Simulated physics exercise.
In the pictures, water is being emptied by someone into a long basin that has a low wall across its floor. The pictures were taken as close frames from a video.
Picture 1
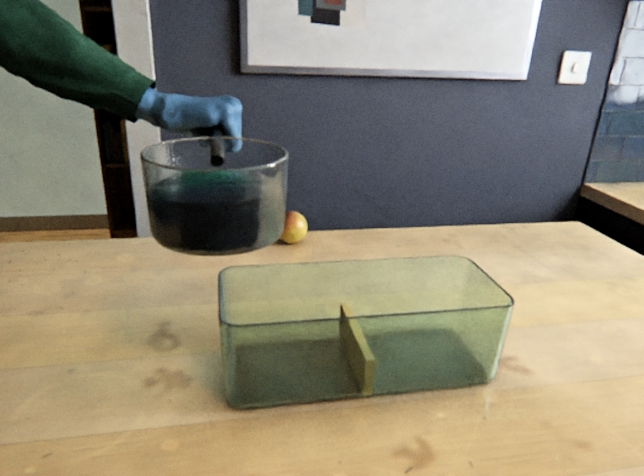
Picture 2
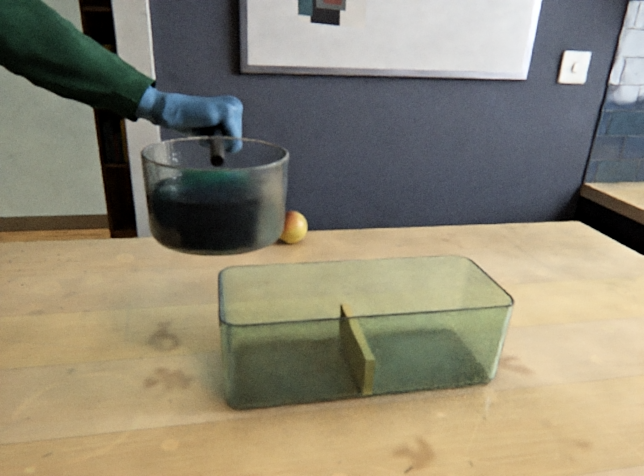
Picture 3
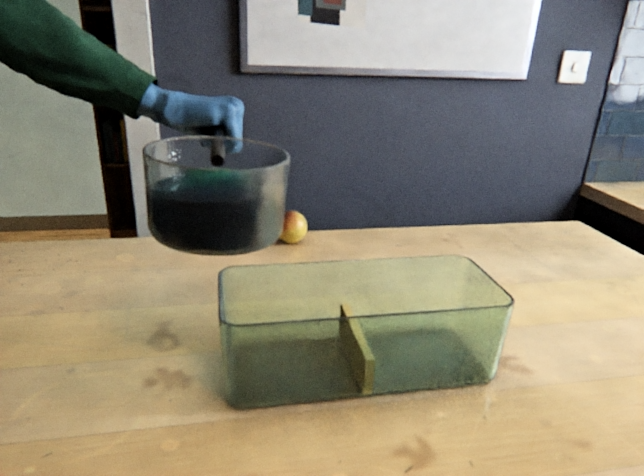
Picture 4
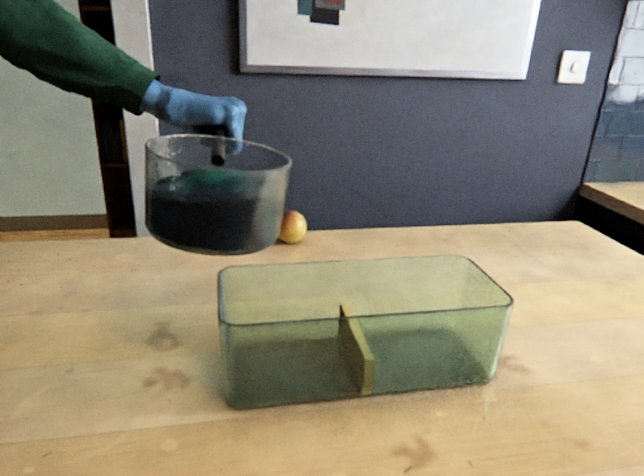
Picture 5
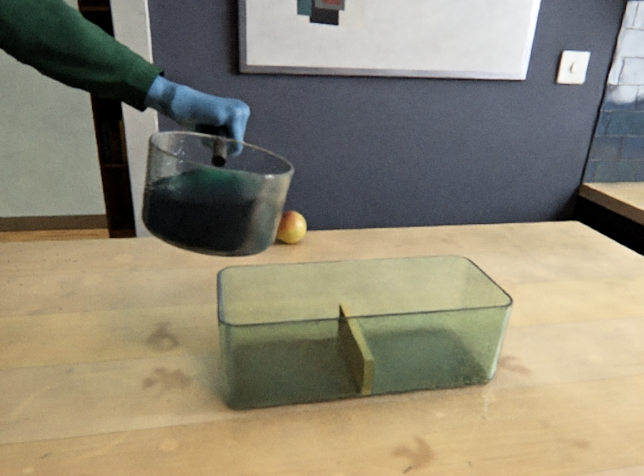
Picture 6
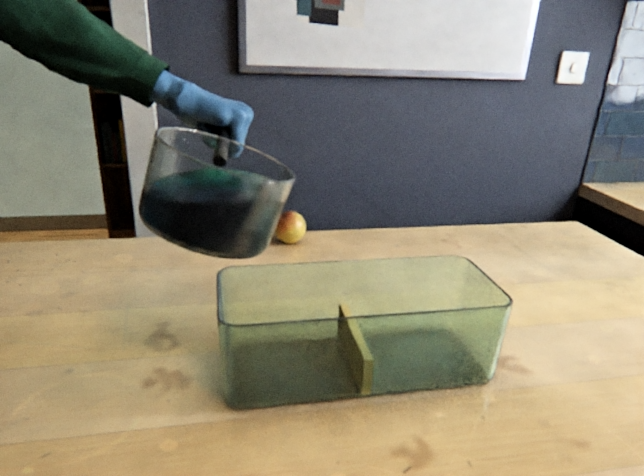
Blue-gloved hand holding a clear round container of dark liquid, slowly tilting it rightward above a long, divided basin on a wooden table.
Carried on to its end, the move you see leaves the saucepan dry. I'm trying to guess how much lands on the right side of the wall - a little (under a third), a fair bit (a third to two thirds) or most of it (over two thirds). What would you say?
I would say a little, under a third.
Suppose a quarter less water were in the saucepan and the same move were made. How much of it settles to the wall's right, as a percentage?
The share comes to roughly 0 per cent.
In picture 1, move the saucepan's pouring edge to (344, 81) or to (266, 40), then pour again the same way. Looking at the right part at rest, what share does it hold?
The first start yields 85 per cent, the second 10 per cent.
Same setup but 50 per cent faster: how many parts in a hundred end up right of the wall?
Close to 5 in a hundred.
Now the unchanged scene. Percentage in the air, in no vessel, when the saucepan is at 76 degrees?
About 25 per cent.
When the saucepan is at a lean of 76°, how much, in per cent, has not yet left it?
It still holds close to 65 per cent at that lean.
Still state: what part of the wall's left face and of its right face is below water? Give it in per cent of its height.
Left 70 %, right 0 %.
A moment on, the saucepan is tipped on its side and 63 per cent is still to pour, 9 is left of the wall and 0 right of it.
Next, the saucepan is tipped right over and 13 per cent is still to pour, 76 is left of the wall and 0 right of it.
Then the saucepan is tipped right over and 0 per cent is still to pour, 94 is left of the wall and 3 right of it.
Later the saucepan is tipped right over and 0 per cent is still to pour, 95 is left of the wall and 4 right of it.
At rest 95 per cent lies left of the wall, 4 right of it and 1 outside.
